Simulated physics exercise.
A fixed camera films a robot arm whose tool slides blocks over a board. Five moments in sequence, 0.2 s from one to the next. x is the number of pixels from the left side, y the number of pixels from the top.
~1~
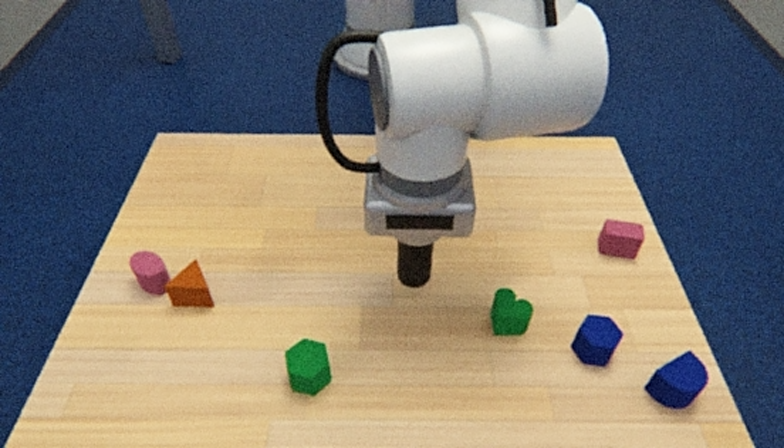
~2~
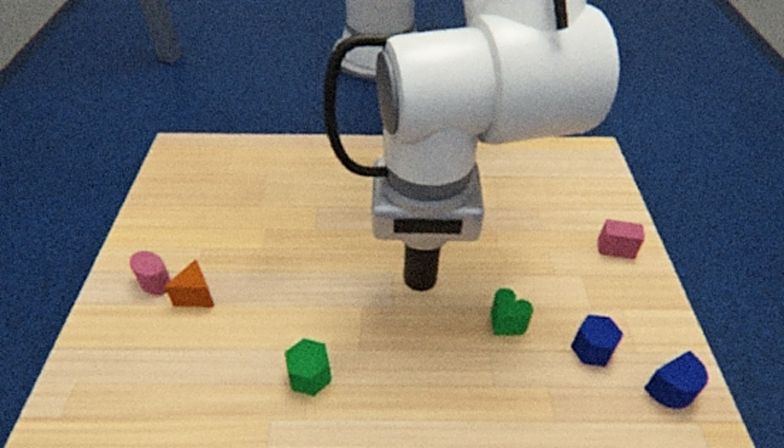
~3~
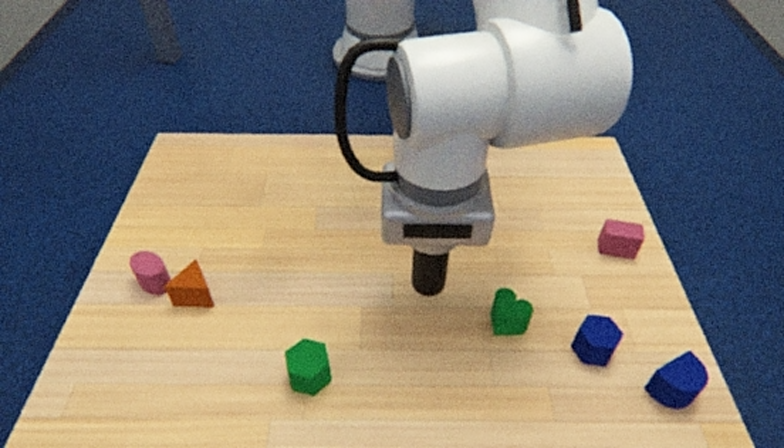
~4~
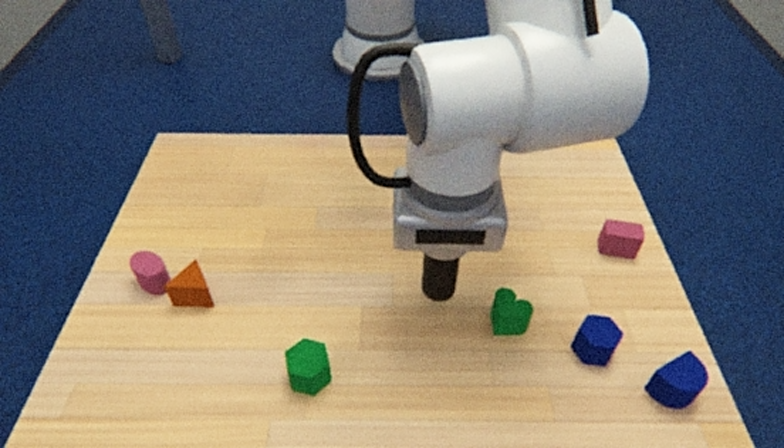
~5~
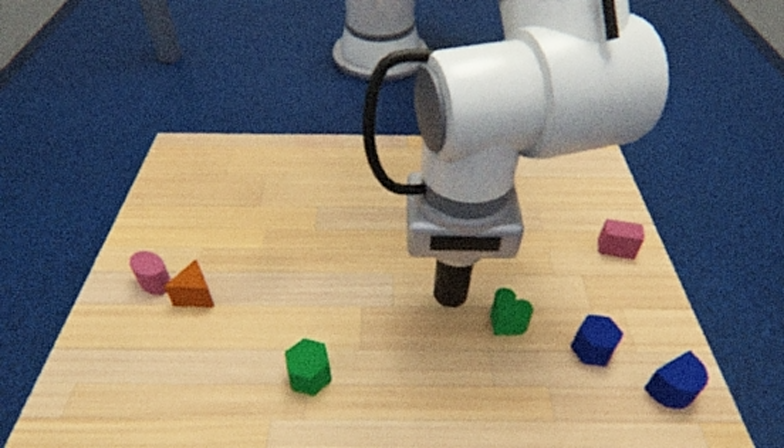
A white robot arm moved slightly to the right and a little nearer over a wooden table, bringing its black tip closer to a green heart block, while all the colored blocks stayed still.
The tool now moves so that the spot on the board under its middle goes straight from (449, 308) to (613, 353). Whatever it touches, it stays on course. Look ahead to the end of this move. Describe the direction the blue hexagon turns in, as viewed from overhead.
The block spins anticlockwise.
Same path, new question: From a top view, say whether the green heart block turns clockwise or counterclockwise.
Seen from overhead, it turns clockwise.
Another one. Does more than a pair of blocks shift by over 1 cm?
Going by the path, yes.
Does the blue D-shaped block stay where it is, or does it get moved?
It gets pushed out of place.
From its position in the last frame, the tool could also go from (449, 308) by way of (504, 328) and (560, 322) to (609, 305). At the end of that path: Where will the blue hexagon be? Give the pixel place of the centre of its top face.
It is at (646, 346).
On the path given first. One third of the way, tool at (505, 308); green heart block at (541, 312), turned 15° clockwise.
Two thirds of the way, tool at (562, 323); green heart block at (595, 339), turned 50° clockwise; blue hexagon at (630, 343), turned 55° anticlockwise.
At the end, tool at (621, 339); green heart block at (648, 363), turned 65° clockwise; blue hexagon at (687, 370), turned 55° anticlockwise; blue D-shaped block at (726, 391), turned 20° anticlockwise.
